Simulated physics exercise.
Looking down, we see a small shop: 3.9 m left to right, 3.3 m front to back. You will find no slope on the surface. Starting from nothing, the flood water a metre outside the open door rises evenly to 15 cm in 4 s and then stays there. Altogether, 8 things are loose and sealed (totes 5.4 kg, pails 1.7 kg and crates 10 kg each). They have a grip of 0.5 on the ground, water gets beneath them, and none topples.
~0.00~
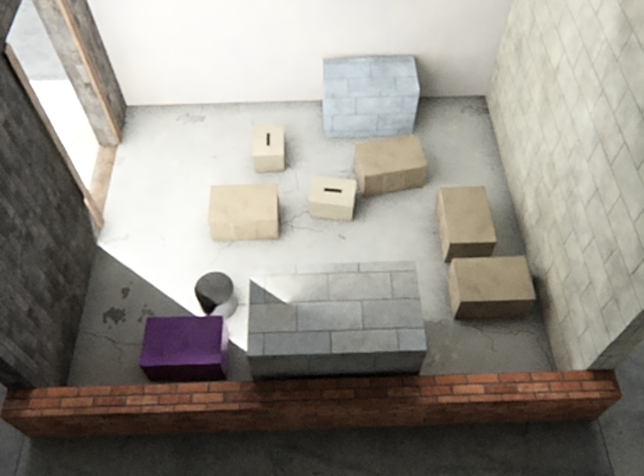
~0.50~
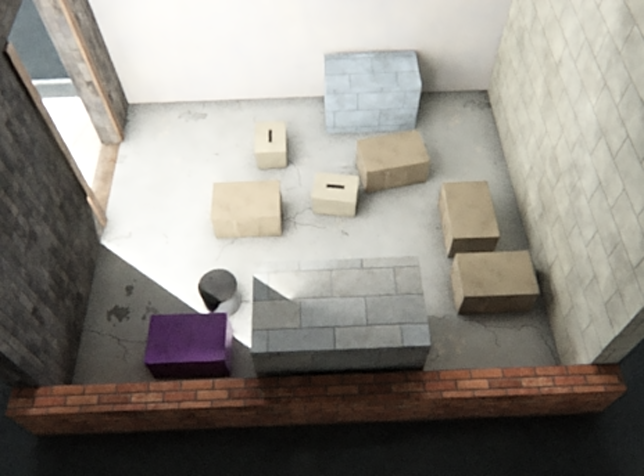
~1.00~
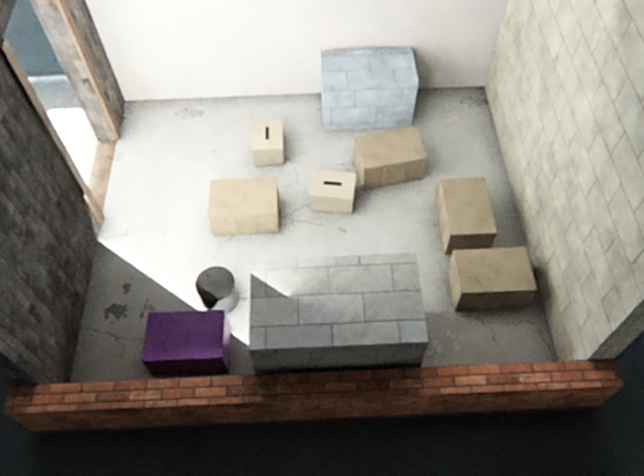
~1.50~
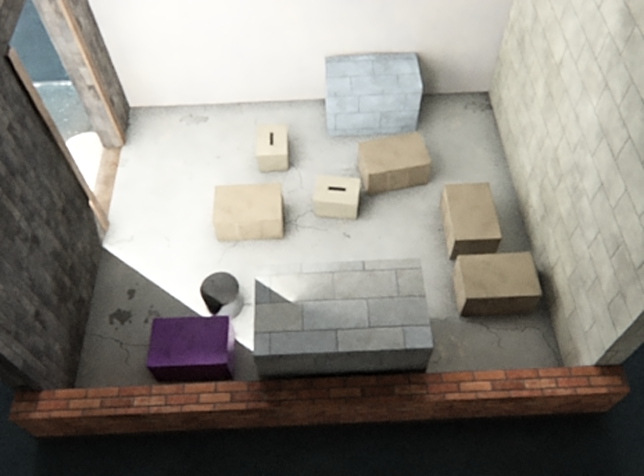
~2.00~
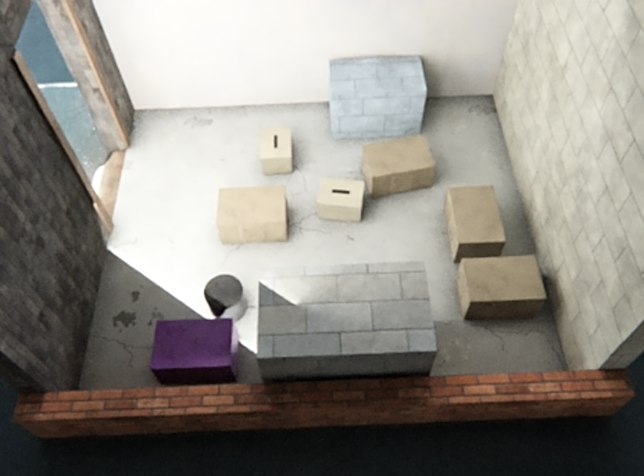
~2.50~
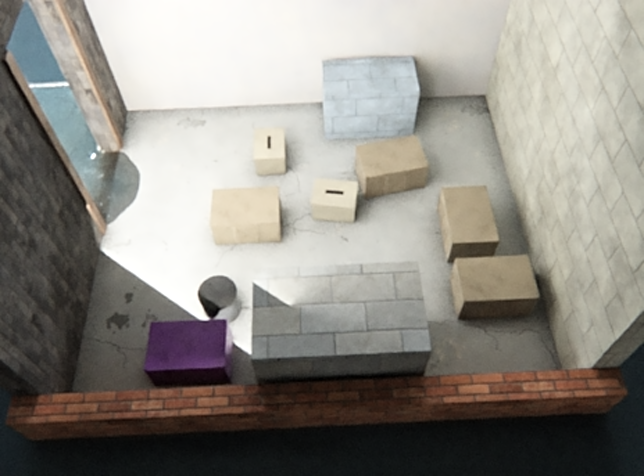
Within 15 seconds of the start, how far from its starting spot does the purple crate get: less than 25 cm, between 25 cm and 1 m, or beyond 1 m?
Less than 25 cm.
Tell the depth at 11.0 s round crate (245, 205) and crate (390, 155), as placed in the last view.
Roughly 6 and 8 cm.
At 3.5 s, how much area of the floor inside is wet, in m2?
About 1.5 m2.
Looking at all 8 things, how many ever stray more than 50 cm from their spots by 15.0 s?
It adds up to 6.
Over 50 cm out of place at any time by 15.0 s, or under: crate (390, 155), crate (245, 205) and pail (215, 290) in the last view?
Result, in order: Bigger / bigger / not bigger.
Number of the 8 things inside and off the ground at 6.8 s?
It comes to 1 of them.
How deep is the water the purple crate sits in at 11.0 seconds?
Roughly 3 cm deep.
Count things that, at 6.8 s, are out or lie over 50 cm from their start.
My count gives 3.
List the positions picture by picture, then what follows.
In the first picture, the purple crate at (183, 340) rests on the ground; water covers 0.0 m2; 0 of 8 have shifted.
In the second picture, the purple crate at (187, 337), on the bottom; water covers 0.0 m2; 0 of 8 have shifted.
In the third picture, the purple crate at (185, 335), on the bottom; 0.0 m2 under water; 0 of 8 have shifted.
In the fourth picture, the purple crate at (189, 340), on the bottom; 0.0 m2 under water; 0 of 8 have shifted.
In the fifth picture, the purple crate at (193, 343), on the bottom; 0.0 m2 under water; 0 of 8 have shifted.
In the sixth picture, the purple crate at (187, 344), on the bottom; 0.1 m2 under water; 0 of 8 have shifted.
After 3.5 s the purple crate is near (187, 344), 0.0 m from its start, aground; 0 afloat.
After 6.8 s the purple crate is near (187, 344), 0.0 m from its start, aground; 1 afloat.
After 11.0 s the purple crate is near (187, 344), 0.0 m from its start, aground; 7 afloat.
After 15.0 s the purple crate is near (189, 352), 0.1 m from its start, afloat; 8 afloat.
